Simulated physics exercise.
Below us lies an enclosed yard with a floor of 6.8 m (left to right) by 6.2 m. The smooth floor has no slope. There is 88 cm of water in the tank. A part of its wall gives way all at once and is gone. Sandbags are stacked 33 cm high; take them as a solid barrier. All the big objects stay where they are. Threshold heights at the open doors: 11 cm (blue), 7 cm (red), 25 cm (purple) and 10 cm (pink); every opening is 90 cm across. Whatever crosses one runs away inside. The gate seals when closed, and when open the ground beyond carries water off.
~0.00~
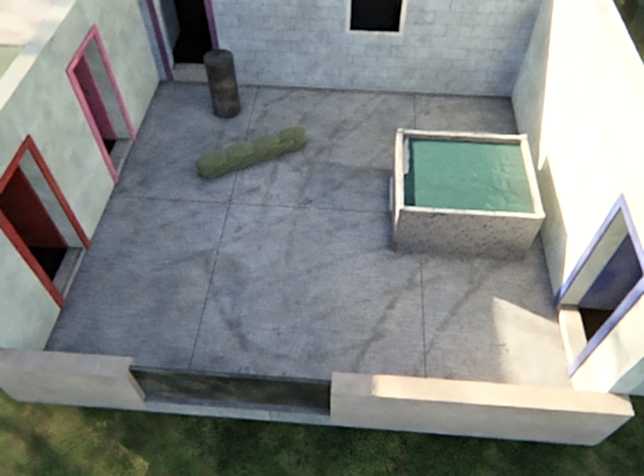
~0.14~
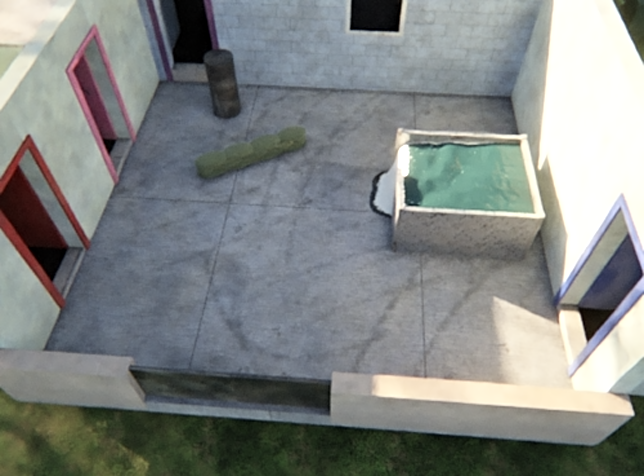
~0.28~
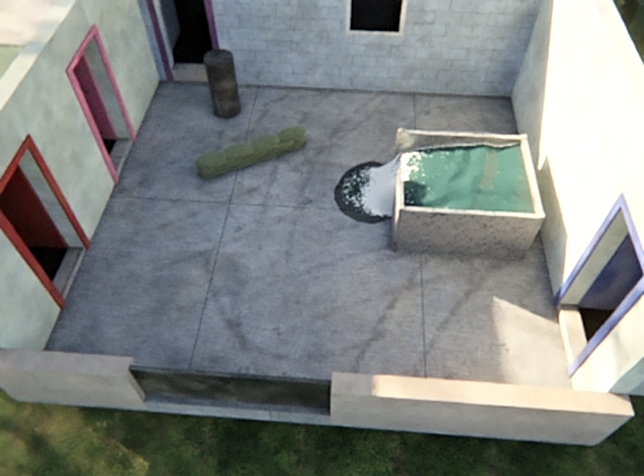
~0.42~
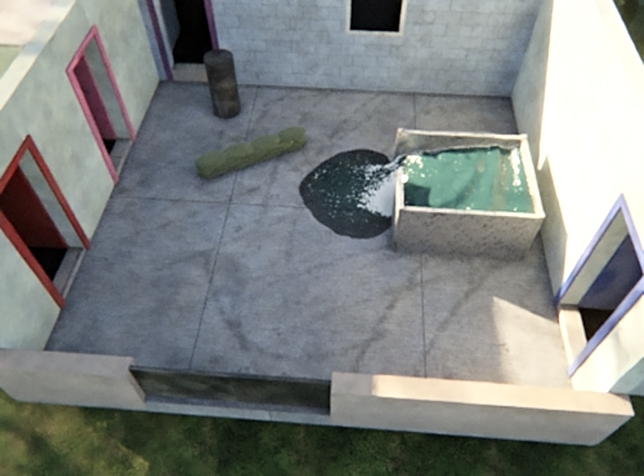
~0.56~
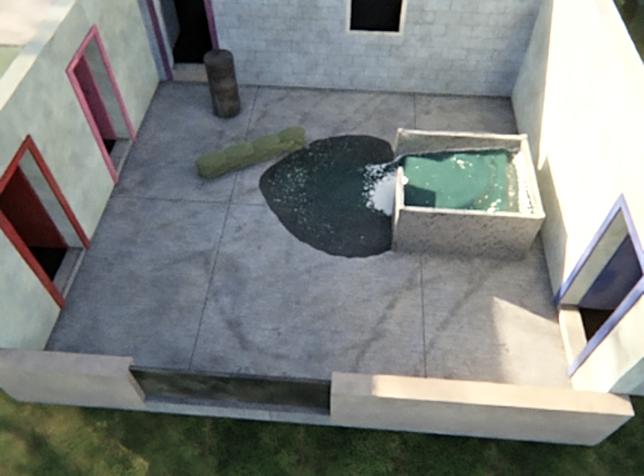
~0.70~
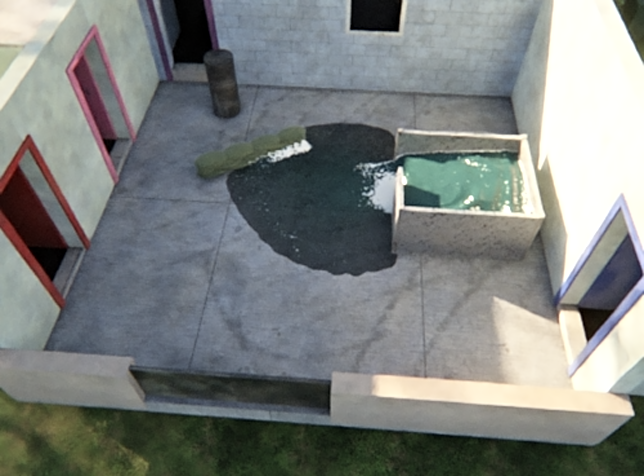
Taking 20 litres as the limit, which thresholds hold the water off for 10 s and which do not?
The water let in: At the blue door it does not reach the limit; at the red door it passes the limit; at the purple door it keeps below the limit; at the pink door it does not reach the limit.
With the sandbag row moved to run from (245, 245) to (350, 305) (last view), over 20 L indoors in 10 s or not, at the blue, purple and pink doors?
Then: Blue below, purple under, pink past it.
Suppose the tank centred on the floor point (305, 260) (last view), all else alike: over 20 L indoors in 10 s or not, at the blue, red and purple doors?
Against that limit: Blue under, red past it, purple below.
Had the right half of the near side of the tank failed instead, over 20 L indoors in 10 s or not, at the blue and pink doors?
Then: Blue above, pink under.
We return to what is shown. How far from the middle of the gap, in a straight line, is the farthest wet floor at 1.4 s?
Roughly 4.6 m.
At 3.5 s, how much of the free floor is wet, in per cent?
Some 50 per cent of it.
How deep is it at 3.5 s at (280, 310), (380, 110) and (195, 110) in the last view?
In that order: 1, 2 and 2 cm.
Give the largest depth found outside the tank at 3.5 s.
Up to some 34 cm.
After 1.4 s water covers 30 % of the floor and is deepest (44 cm) near (390, 187); blue door not reached, red door not reached, purple door not reached, pink door not reached.
After 2.2 s water covers 45 % of the floor and is deepest (32 cm) near (390, 187); blue door not reached, red door 21 cm at the sill, 8 L in, purple door 6 cm at the sill, 0 L in, pink door 6 cm at the sill, 0 L in.
After 3.5 s water covers 50 % of the floor and is deepest (34 cm) near (40, 361); blue door not reached, red door 17 cm at the sill, 99 L in, purple door 5 cm at the sill, 0 L in, pink door 6 cm at the sill, 0 L in.
After 6.0 s water covers 80 % of the floor and is deepest (16 cm) near (34, 374); blue door not reached, red door 14 cm at the sill, 172 L in, purple door 8 cm at the sill, 0 L in, pink door 9 cm at the sill, 2 L in.
After 10.0 s water covers 95 % of the floor and is deepest (10 cm) near (34, 374); blue door 9 cm at the sill, 0 L in, red door 8 cm at the sill, 214 L in, purple door 5 cm at the sill, 0 L in, pink door 5 cm at the sill, 2 L in.
